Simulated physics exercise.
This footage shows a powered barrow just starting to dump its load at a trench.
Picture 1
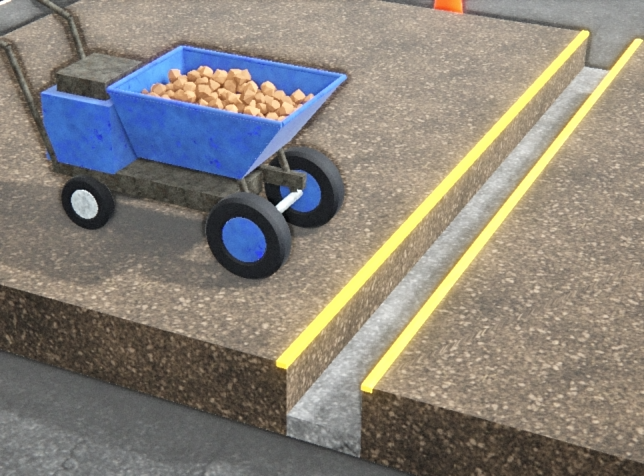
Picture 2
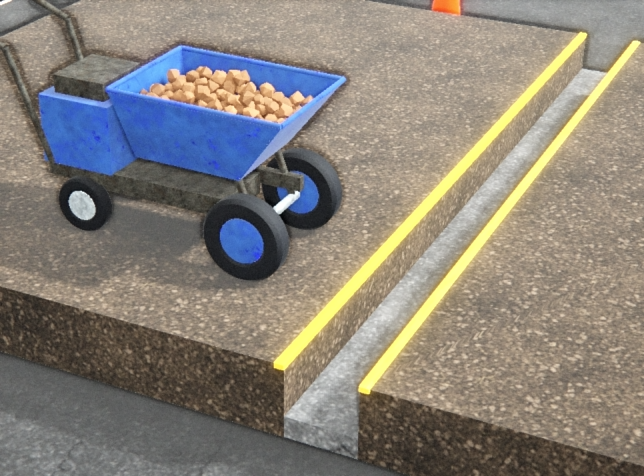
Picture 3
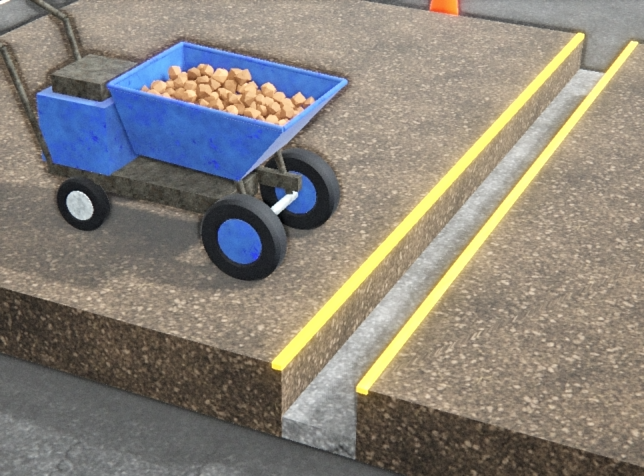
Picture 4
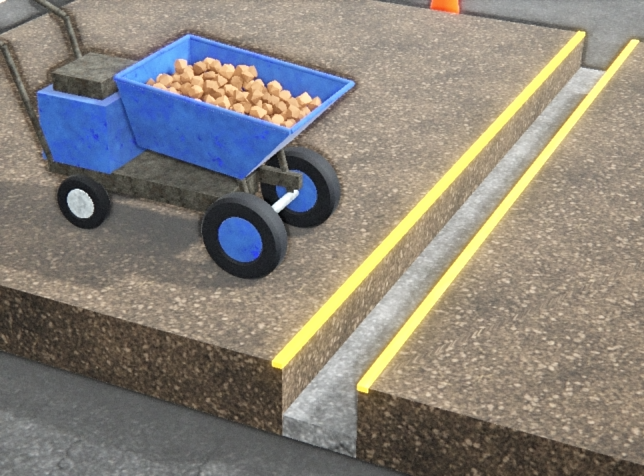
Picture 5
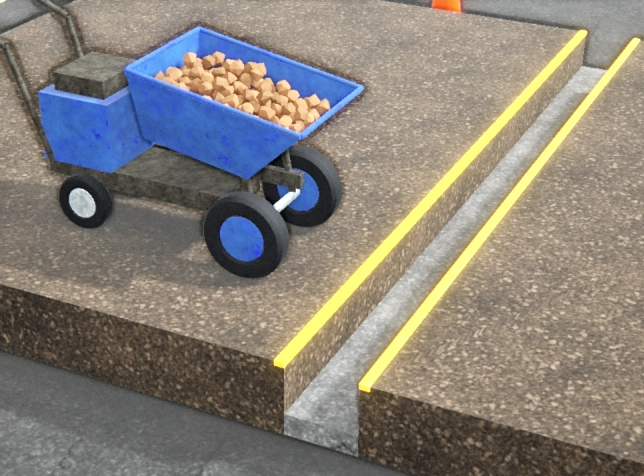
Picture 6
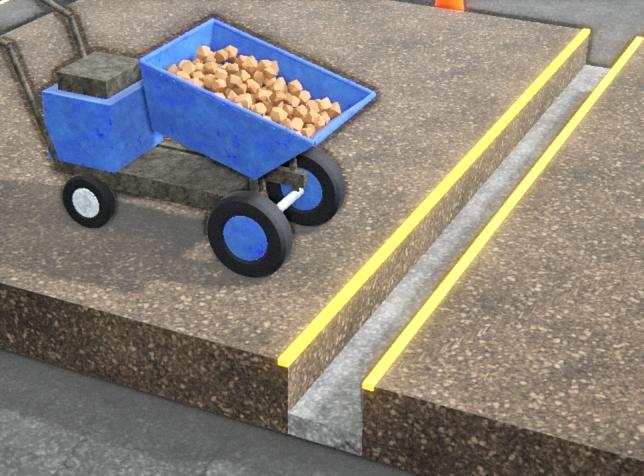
A blue powered barrow full of brown lumps stood near a yellow-edged trench, its skip level at first, then tilting gradually toward the right while the wheels stayed in place.
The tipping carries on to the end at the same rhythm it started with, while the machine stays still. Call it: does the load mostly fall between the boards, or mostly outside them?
It mostly falls between the boards.
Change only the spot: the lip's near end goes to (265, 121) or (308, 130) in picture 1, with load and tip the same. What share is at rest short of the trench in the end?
Roughly 0 per cent, then roughly 0 per cent.
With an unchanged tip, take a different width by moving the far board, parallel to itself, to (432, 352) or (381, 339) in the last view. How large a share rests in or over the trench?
I'd say some 100 in a hundred, followed by 40 in a hundred.
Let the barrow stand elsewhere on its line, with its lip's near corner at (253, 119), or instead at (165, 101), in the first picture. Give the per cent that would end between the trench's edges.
Roughly 100 percent the first time, roughly 20 percent the second.
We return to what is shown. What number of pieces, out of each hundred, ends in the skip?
I'd say close to 0 percent.
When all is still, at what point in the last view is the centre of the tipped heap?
At about (420, 308), give or take.
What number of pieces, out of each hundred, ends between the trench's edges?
I'd put that share at some 75 per cent.
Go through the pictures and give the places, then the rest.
Lip of the skip near (282, 124), level; top of the load near (212, 100), clay clods; first edge of the trench near (317, 324); far edge near (399, 346), the trench over half as wide as the skip, and about as deep as wide, in the first picture.
Lip of the skip near (281, 127), level; top of the load near (211, 100), in the second picture.
Lip of the skip near (283, 129), tipped barely; top of the load near (196, 94), in the third picture.
Lip of the skip near (291, 132), tipped a little; top of the load near (199, 89), in the fourth picture.
Lip of the skip near (301, 137), tipped a little; top of the load near (208, 84), in the fifth picture.
Lip of the skip near (314, 144), tipped clearly; top of the load near (206, 85); first edge of the trench near (318, 322); far edge near (400, 344), in the sixth picture.
Shortly afterwards, skip tipped steeply; the whole lot in the skip.
Next, skip tipped right over; the bulk in the skip; a little in or heaped over the trench; a little beyond it; only a few falling.
Some moments later, skip tipped right over; a little in the skip; near two thirds in or heaped over the trench; near a quarter beyond it.
In the end, skip tipped right over; the bulk in or heaped over the trench; near a quarter beyond it.
